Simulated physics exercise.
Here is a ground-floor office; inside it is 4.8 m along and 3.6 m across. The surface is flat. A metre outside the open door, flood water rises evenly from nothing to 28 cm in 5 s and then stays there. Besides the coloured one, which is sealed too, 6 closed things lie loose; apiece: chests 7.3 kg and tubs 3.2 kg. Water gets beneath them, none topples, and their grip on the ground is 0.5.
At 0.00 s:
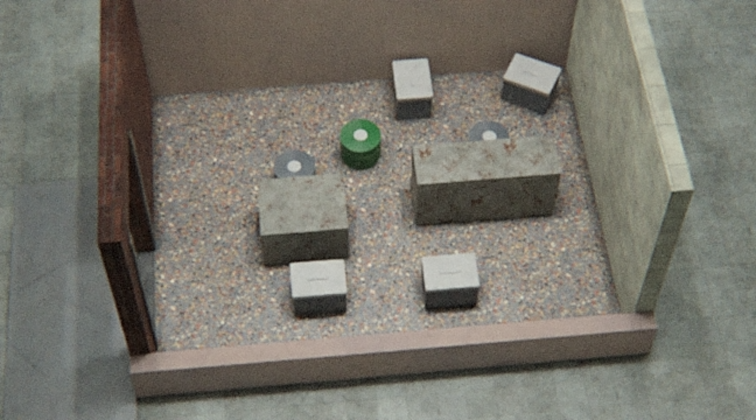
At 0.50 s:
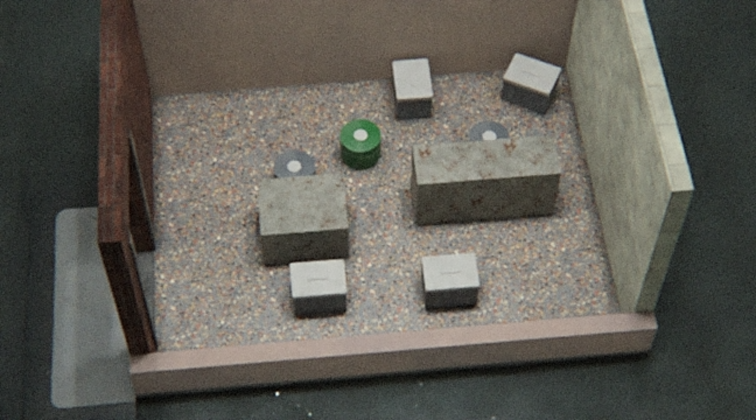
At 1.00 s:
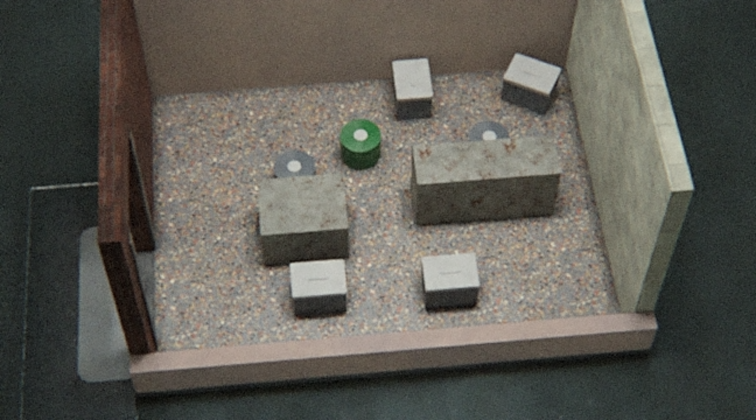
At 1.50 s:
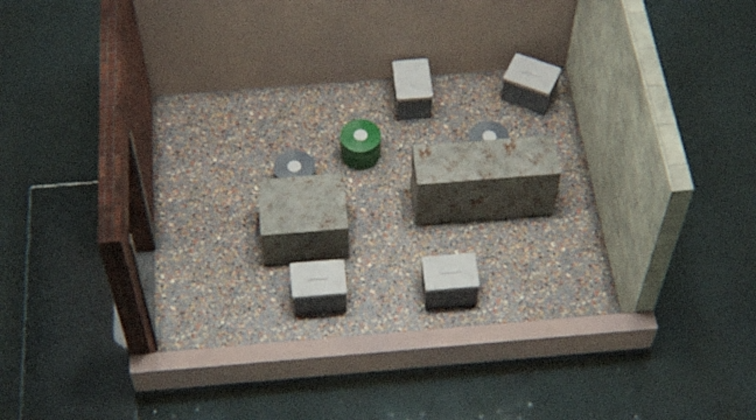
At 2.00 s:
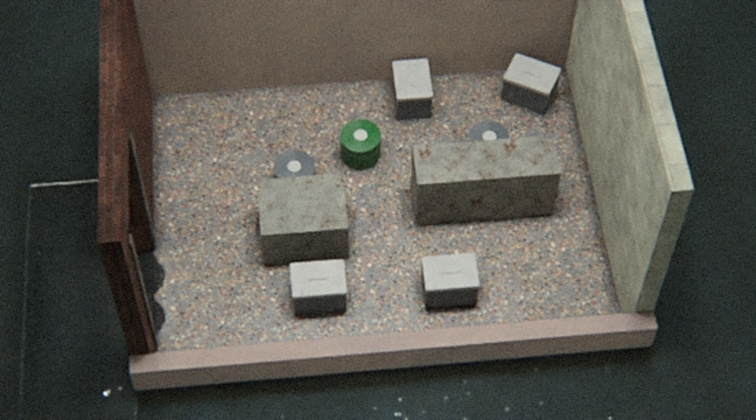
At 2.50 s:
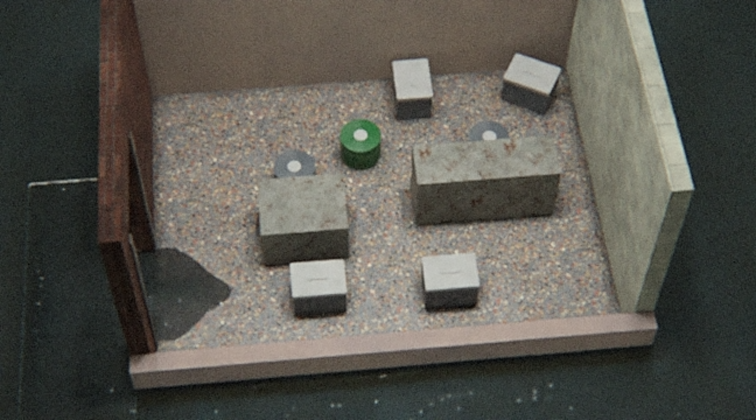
A small open-topped office with a speckled floor is seen from high above its low front wall by a still camera. A green tub sits behind two mottled blocks, among pale-lidded grey chests and two partly hidden grey tubs, with a brown wall at left. Outside, the pale ground turns dark and a lingering light patch shrinks away, then dark water spreads through the left doorway, while every object stays still.
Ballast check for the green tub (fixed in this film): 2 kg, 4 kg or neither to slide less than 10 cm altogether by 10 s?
I expect that only the higher weight holds it.
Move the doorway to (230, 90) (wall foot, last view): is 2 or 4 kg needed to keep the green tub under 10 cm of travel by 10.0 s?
In that case neither weight holds it.
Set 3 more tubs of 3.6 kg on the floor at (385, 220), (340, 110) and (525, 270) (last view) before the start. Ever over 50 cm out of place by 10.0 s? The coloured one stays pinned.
In that order: Less, more, over.
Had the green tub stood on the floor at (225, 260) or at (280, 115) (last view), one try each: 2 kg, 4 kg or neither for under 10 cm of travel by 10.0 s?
In that order: Neither is enough; neither is enough.
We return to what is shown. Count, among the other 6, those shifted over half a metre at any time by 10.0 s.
I count 3.
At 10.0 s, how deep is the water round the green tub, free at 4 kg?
About 3 cm.
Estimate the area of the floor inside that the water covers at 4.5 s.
Roughly 5.5 m2.
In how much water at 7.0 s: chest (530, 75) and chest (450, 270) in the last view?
Roughly 0 and 10 cm.
After 3.5 s the green tub would be 0 cm from its start with 2 kg and 0 cm from its start with 4 kg; 0 cm of water round it then.
After 4.5 s the green tub would be 0 cm from its start with 2 kg and 0 cm from its start with 4 kg; 0 cm of water round it then.
After 7.0 s the green tub would be 0 cm from its start with 2 kg and 0 cm from its start with 4 kg; 1 cm of water round it then.
After 10.0 s the green tub would be 17 cm from its start with 2 kg and 1 cm from its start with 4 kg; 3 cm of water round it then.
